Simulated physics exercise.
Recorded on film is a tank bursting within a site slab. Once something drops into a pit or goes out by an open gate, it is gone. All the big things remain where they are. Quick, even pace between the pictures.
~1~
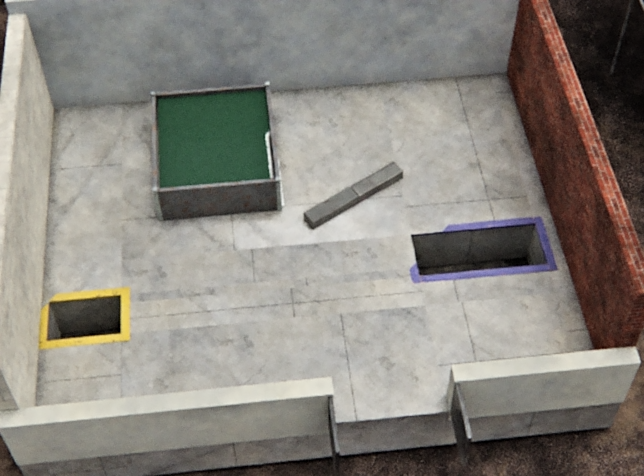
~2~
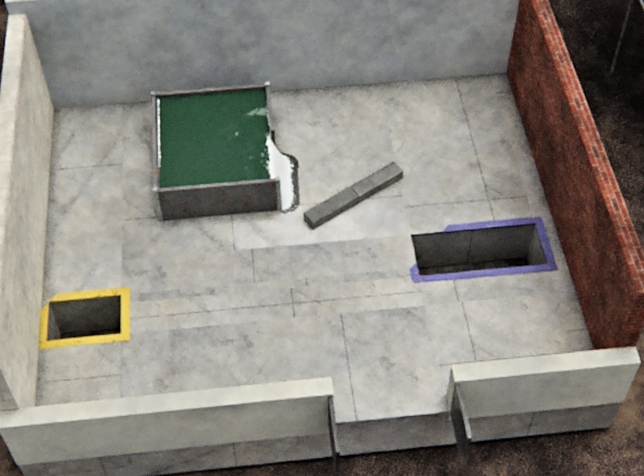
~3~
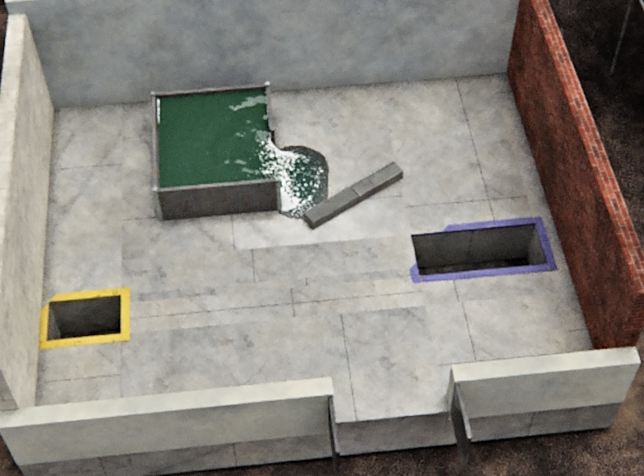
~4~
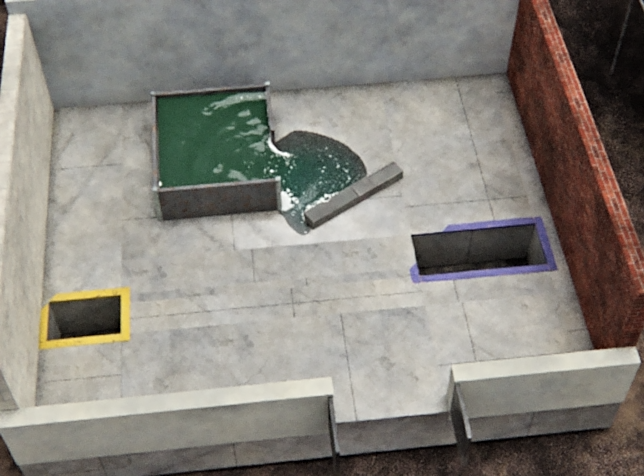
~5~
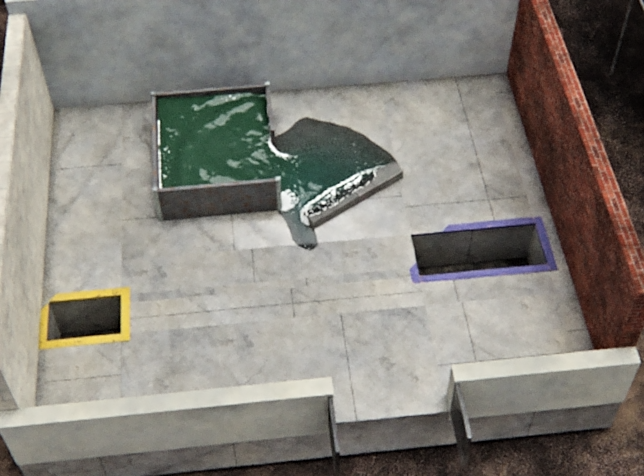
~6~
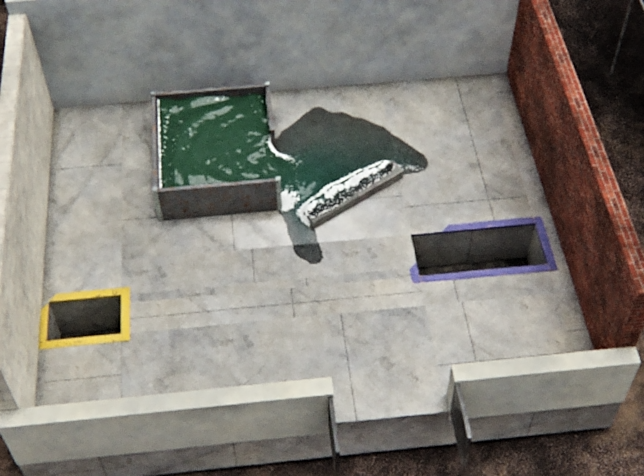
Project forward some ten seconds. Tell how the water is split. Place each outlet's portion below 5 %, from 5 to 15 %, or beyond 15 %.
The gate is left holding a tiny amount - below five per cent, the blue pit is left holding a hefty amount - past fifteen per cent, the yellow pit is left holding a tiny amount - below five per cent.
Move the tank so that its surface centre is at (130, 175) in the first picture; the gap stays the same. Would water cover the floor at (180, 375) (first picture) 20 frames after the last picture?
Untouched.
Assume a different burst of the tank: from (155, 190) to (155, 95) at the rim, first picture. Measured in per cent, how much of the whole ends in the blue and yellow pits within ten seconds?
In percent: Blue 4, yellow 40.
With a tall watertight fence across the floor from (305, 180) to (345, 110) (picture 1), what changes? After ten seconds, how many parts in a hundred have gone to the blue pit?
Blue: 25 %.
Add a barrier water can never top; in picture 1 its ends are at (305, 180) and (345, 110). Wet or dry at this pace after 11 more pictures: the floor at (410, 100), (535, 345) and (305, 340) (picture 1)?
Running through them in order, the first comes out taken by the flood, the second free from flooding and the last taken by the flood.
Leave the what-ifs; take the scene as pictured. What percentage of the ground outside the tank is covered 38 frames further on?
It should be close to 45 %.
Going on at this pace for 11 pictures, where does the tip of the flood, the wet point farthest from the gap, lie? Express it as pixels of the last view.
Somewhere near (507, 76).
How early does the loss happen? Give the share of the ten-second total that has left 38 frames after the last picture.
50 per cent.
A moment on, water covers 20 % of the floor; the gate 0 %, the blue pit 0 %, the yellow pit 0 %.
Next, water covers 35 % of the floor; the gate 0 %, the blue pit 2 %, the yellow pit 0 %.
Then, water covers 25 % of the floor; the gate 0 %, the blue pit 4 %, the yellow pit 0 %.
Later, water covers 45 % of the floor; the gate 1 %, the blue pit 18 %, the yellow pit 0 %.
In the end, water covers 60 % of the floor; the gate 2 %, the blue pit 35 %, the yellow pit 0 %.
